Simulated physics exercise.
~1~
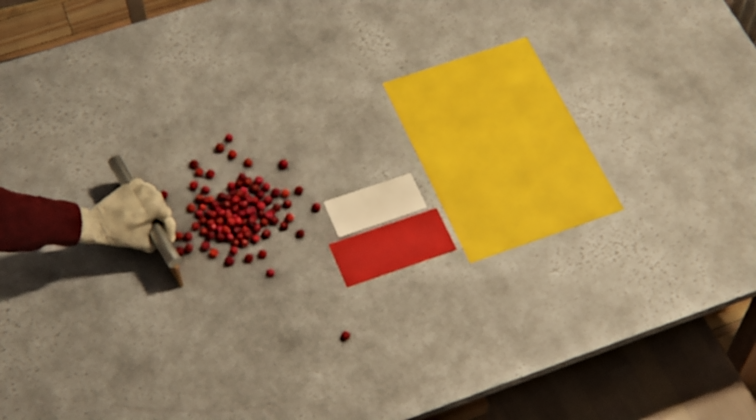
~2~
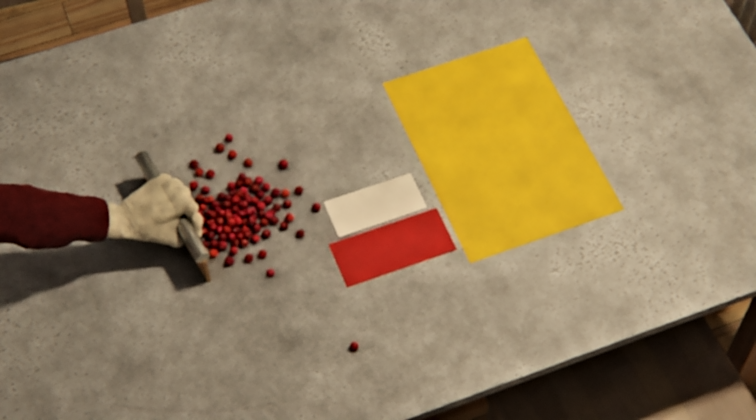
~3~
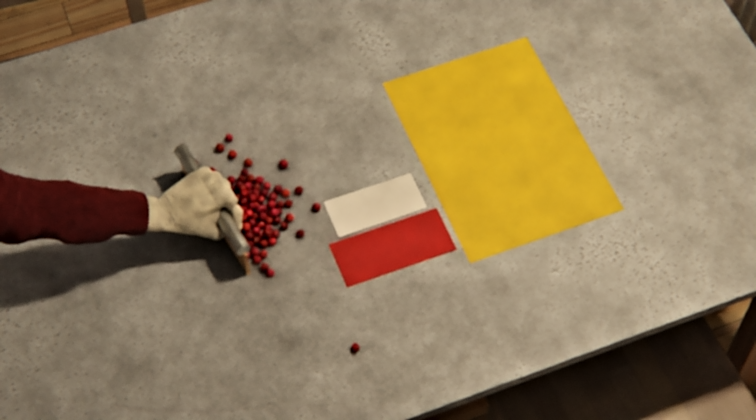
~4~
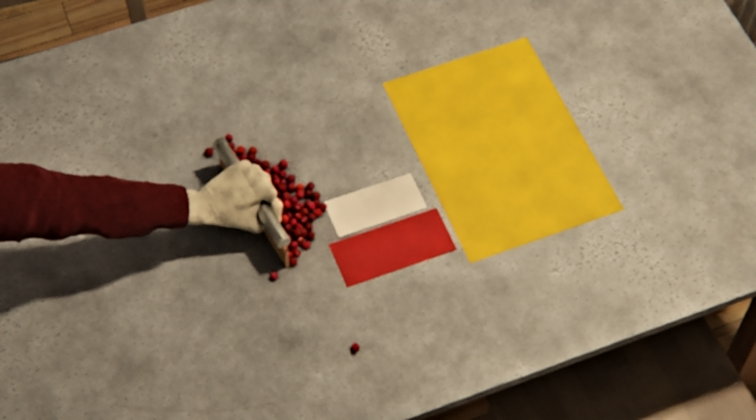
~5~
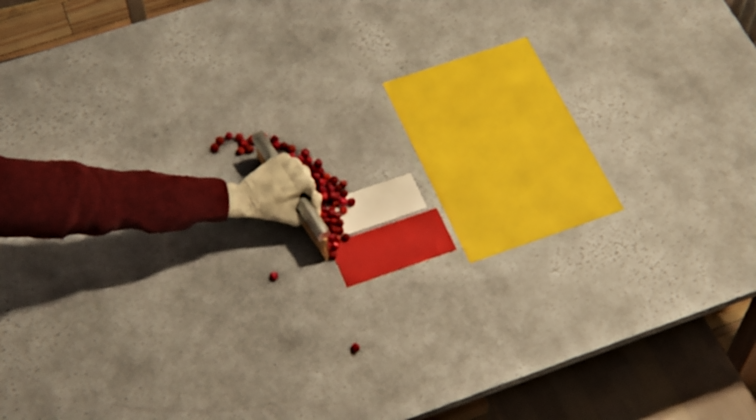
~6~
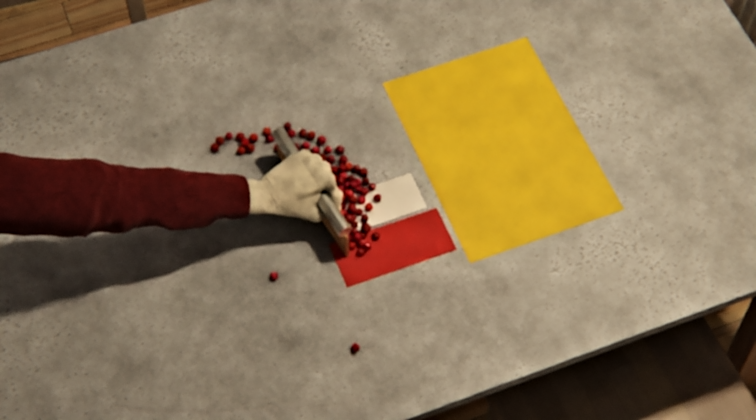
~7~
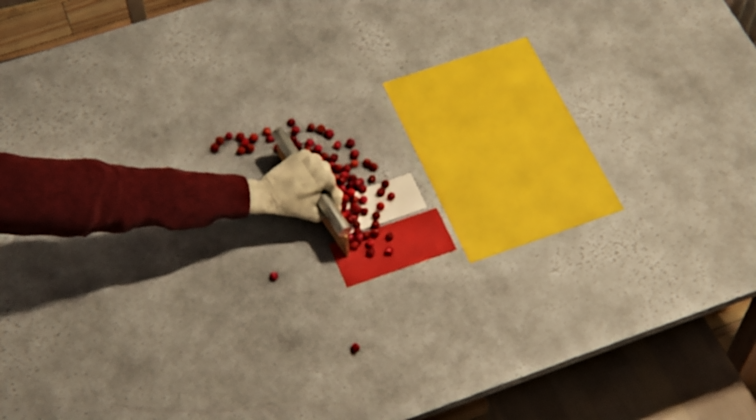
A gloved hand with a scraper pushing red cranberries right across a grey table, some ending on white and red mats.
